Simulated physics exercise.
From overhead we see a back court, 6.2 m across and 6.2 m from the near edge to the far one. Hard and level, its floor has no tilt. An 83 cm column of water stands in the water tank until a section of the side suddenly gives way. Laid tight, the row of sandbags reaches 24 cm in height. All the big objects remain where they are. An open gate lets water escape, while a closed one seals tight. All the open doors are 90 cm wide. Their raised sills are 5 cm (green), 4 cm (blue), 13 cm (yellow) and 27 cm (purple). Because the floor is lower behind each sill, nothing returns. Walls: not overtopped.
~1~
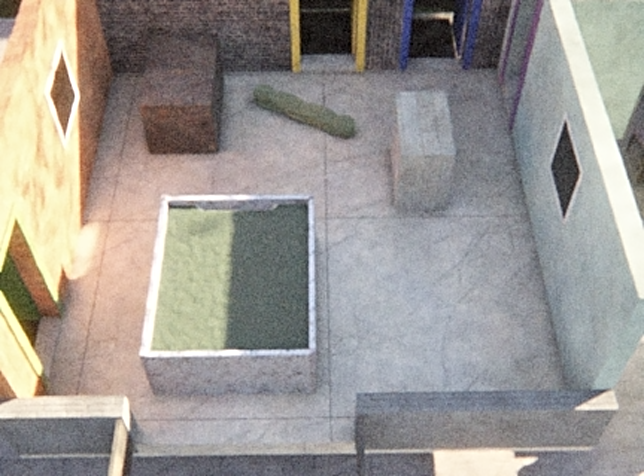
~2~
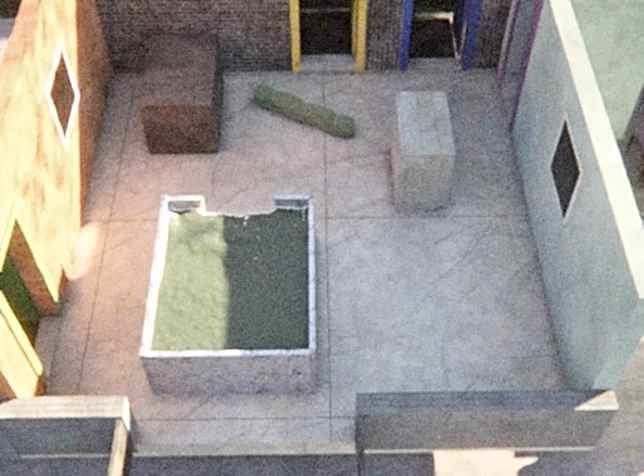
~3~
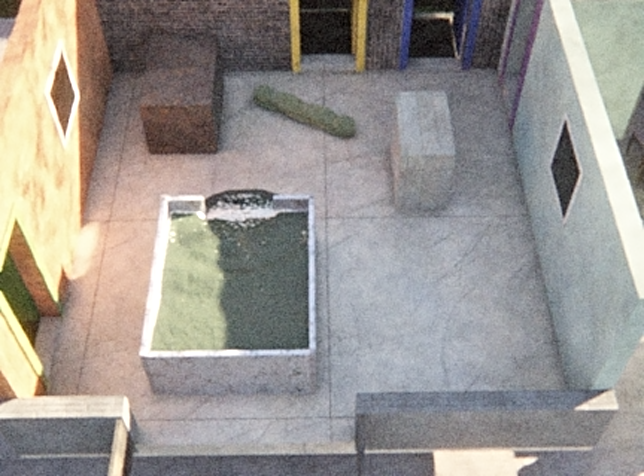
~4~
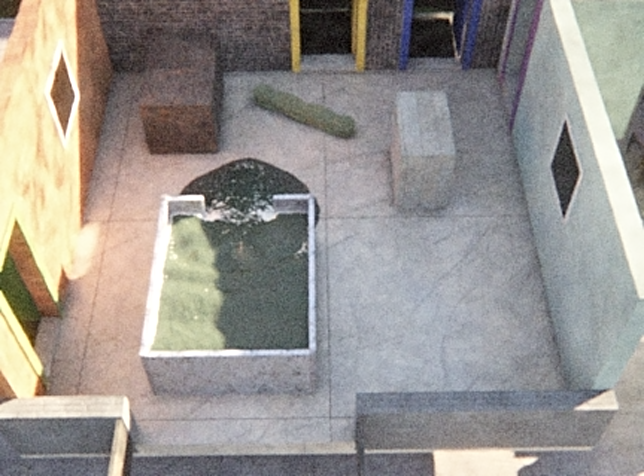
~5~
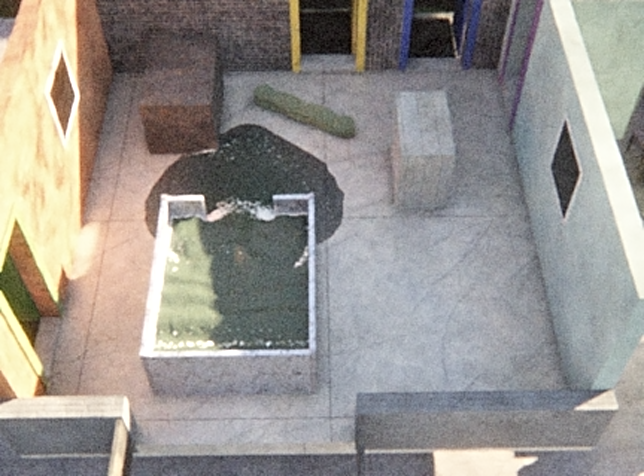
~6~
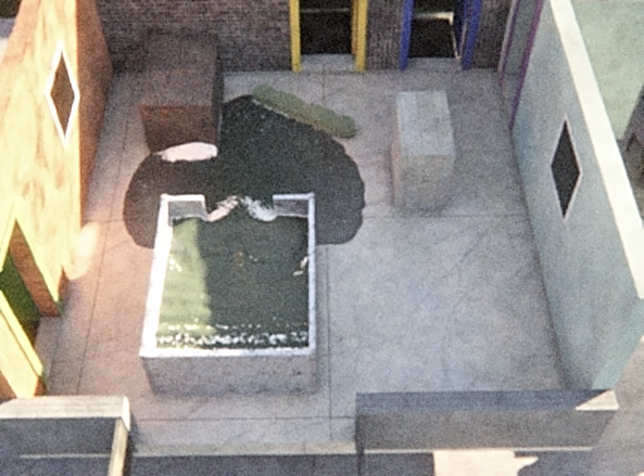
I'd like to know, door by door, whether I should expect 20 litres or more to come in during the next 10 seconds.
Green door: Beyond the allowance; blue door: Beyond the allowance; yellow door: Within the allowance; purple door: Within the allowance.
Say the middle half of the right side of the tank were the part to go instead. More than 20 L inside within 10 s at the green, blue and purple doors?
Against that limit: Green below, blue past it, purple below.
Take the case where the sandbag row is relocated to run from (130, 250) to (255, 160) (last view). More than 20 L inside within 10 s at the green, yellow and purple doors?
Doors: Green stays under / yellow exceeds / purple stays under.
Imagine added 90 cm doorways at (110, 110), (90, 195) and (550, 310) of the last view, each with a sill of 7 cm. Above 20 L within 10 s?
The first one exceeds it, the second one exceeds it, and the third one doesn't reach it.
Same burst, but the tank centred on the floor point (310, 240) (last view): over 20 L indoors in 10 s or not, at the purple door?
So the purple door keeps within it.
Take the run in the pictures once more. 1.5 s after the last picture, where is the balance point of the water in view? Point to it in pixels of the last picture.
The water is centred near (241, 224).
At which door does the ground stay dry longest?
The final one is the green door.
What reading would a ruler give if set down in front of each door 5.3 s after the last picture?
Depths: Green door 5 cm, blue door 11 cm, yellow door 4 cm, purple door 12 cm.
Then, 0.7 s after the last picture water covers 30 % of the floor and is deepest (43 cm) near (226, 72); green door not reached, blue door not reached, yellow door not reached, purple door not reached.
Then, 1.5 s after the last picture water covers 45 % of the floor and is deepest (44 cm) near (237, 72); green door not reached, blue door 3 cm at the sill, 0 L in, yellow door 10 cm at the sill, 0 L in, purple door not reached.
Then, 2.8 s after the last picture water covers 60 % of the floor and is deepest (35 cm) near (115, 74); green door 2 cm at the sill, 0 L in, blue door 6 cm at the sill, 6 L in, yellow door 8 cm at the sill, 0 L in, purple door 17 cm at the sill, 0 L in.
Then, 5.3 s after the last picture water covers 95 % of the floor and is deepest (22 cm) near (71, 426); green door 5 cm at the sill, 0 L in, blue door 11 cm at the sill, 30 L in, yellow door 4 cm at the sill, 0 L in, purple door 12 cm at the sill, 0 L in.
Then, 9.3 s after the last picture water covers 95 % of the floor and is deepest (12 cm) near (115, 74); green door 12 cm at the sill, 81 L in, blue door 9 cm at the sill, 123 L in, yellow door 4 cm at the sill, 0 L in, purple door 8 cm at the sill, 0 L in.
